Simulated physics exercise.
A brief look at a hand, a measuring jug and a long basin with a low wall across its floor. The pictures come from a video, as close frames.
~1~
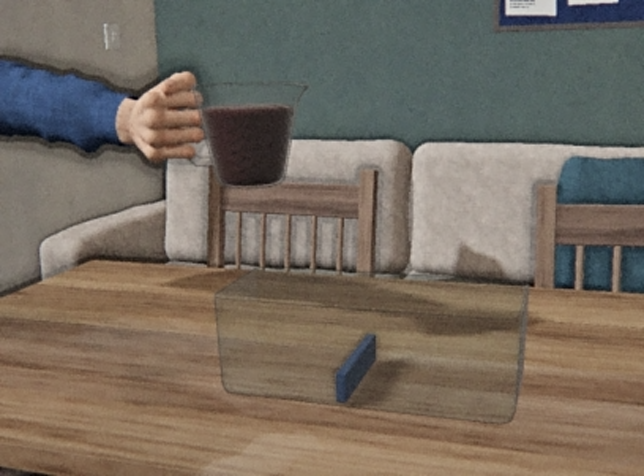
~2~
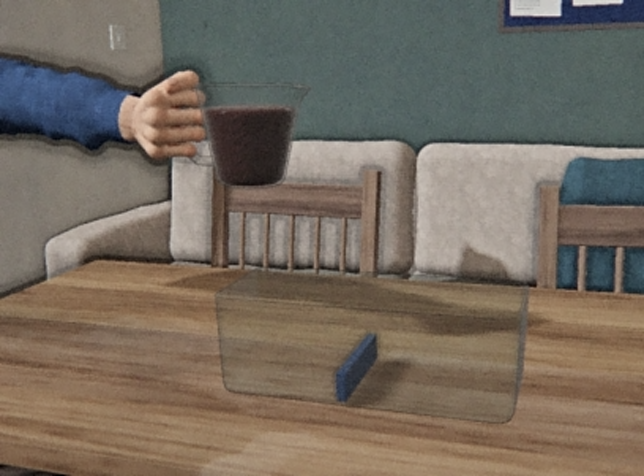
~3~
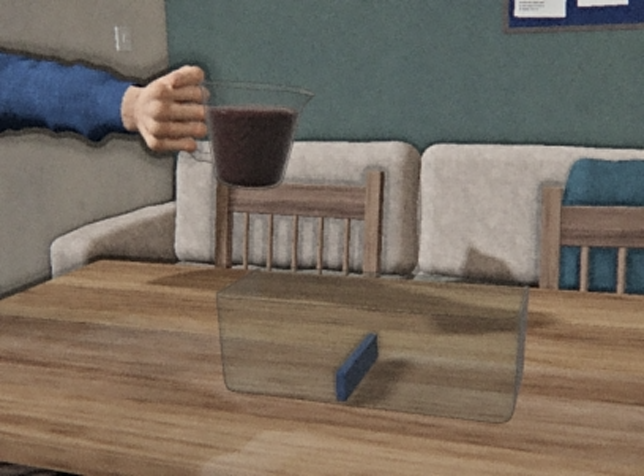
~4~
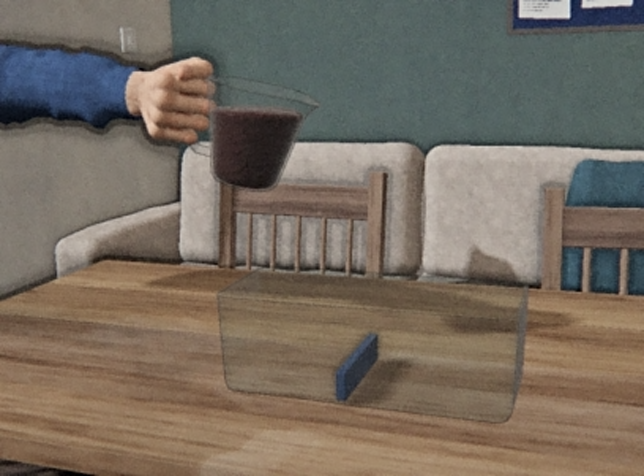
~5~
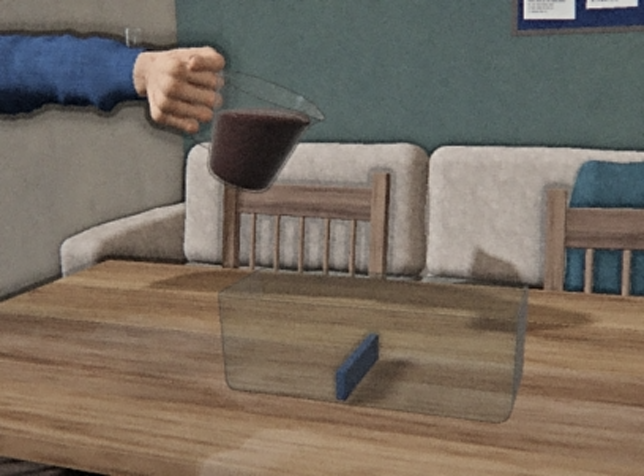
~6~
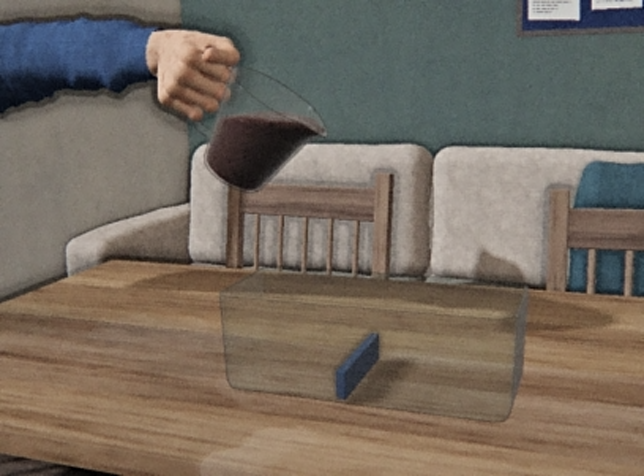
In a room with a green wall, pale sofas and wooden chairs, a wooden tabletop is seen from slightly above, the view drifting very slightly. A hand in a blue sleeve at the left holds a clear jug of dark red wine above a long clear basin with a low blue wall across its floor. The hand turns, tilting the jug steadily to the right, and the wine shifts toward its right side.
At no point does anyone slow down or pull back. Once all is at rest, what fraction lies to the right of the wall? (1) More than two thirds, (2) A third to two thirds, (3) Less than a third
The answer is 2.
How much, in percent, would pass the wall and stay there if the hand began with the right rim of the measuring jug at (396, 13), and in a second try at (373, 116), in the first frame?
Close to 70 in a hundred, and close to 90 in a hundred.
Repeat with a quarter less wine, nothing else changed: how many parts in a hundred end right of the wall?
Estimate: Around 35 per cent.
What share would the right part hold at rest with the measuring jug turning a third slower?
I'd say close to 65 %.
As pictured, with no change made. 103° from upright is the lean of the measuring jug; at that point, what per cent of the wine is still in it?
My estimate is close to 40 percent remaining.
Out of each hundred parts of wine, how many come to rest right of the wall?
Roughly 50 %.
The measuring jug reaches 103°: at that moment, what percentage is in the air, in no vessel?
40 per cent.
A moment on, the tilt is 103° and 39 per cent is still to pour, 1 is left of the wall and 22 right of it.
Next, the tilt is 115° and 2 per cent is still to pour, 42 is left of the wall and 46 right of it.
Then the tilt is 115° and 0 per cent is still to pour, 47 is left of the wall and 47 right of it.
Later the tilt is 115° and 0 per cent is still to pour, 47 is left of the wall and 49 right of it.
At rest 47 per cent lies left of the wall, 49 right of it and 4 outside.
